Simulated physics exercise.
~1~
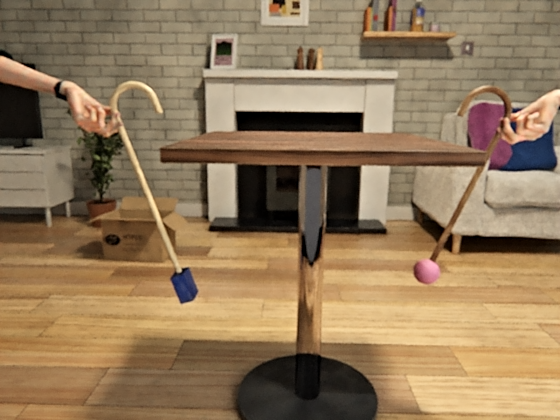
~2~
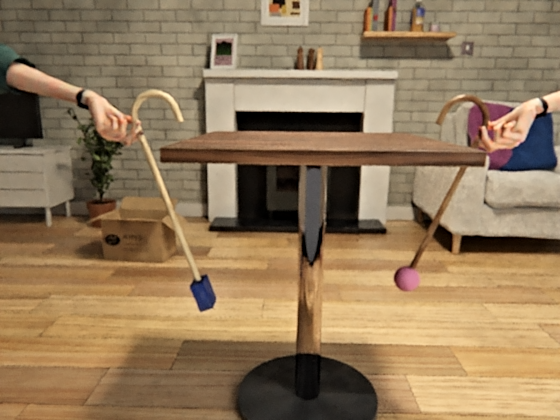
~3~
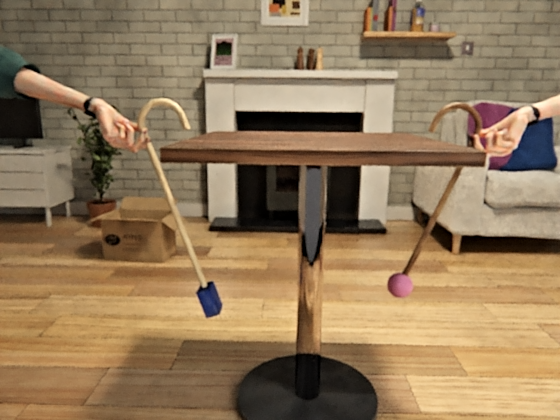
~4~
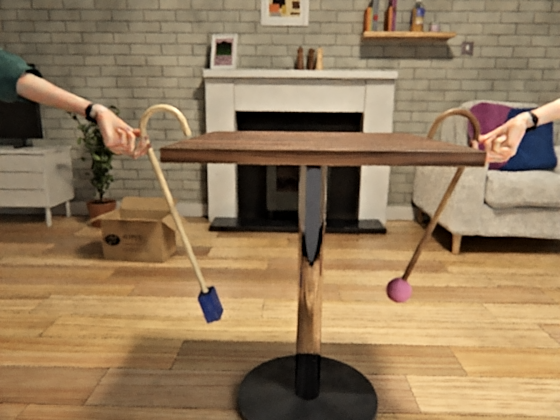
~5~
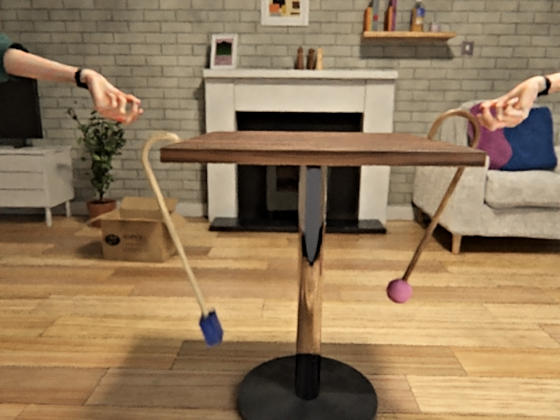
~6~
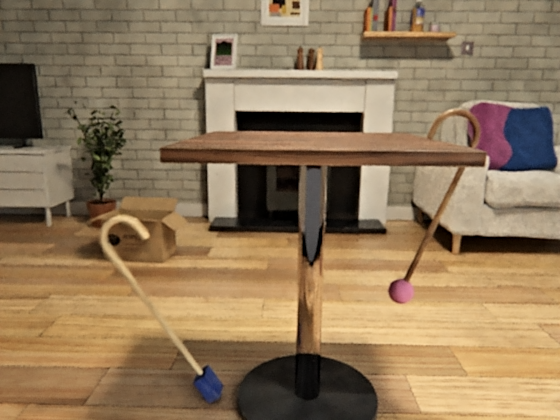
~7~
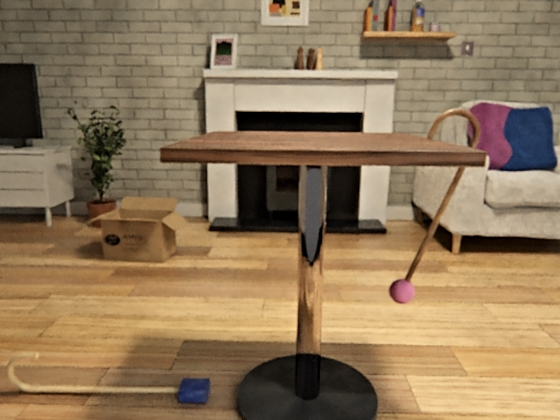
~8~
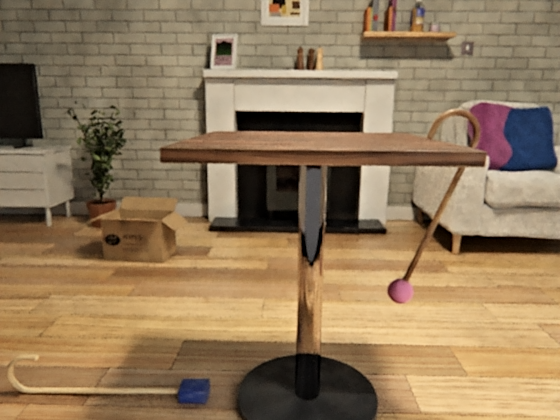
Two hooked handles are hung on a table by hands; the blue-ended one falls, the pink-ended stays.
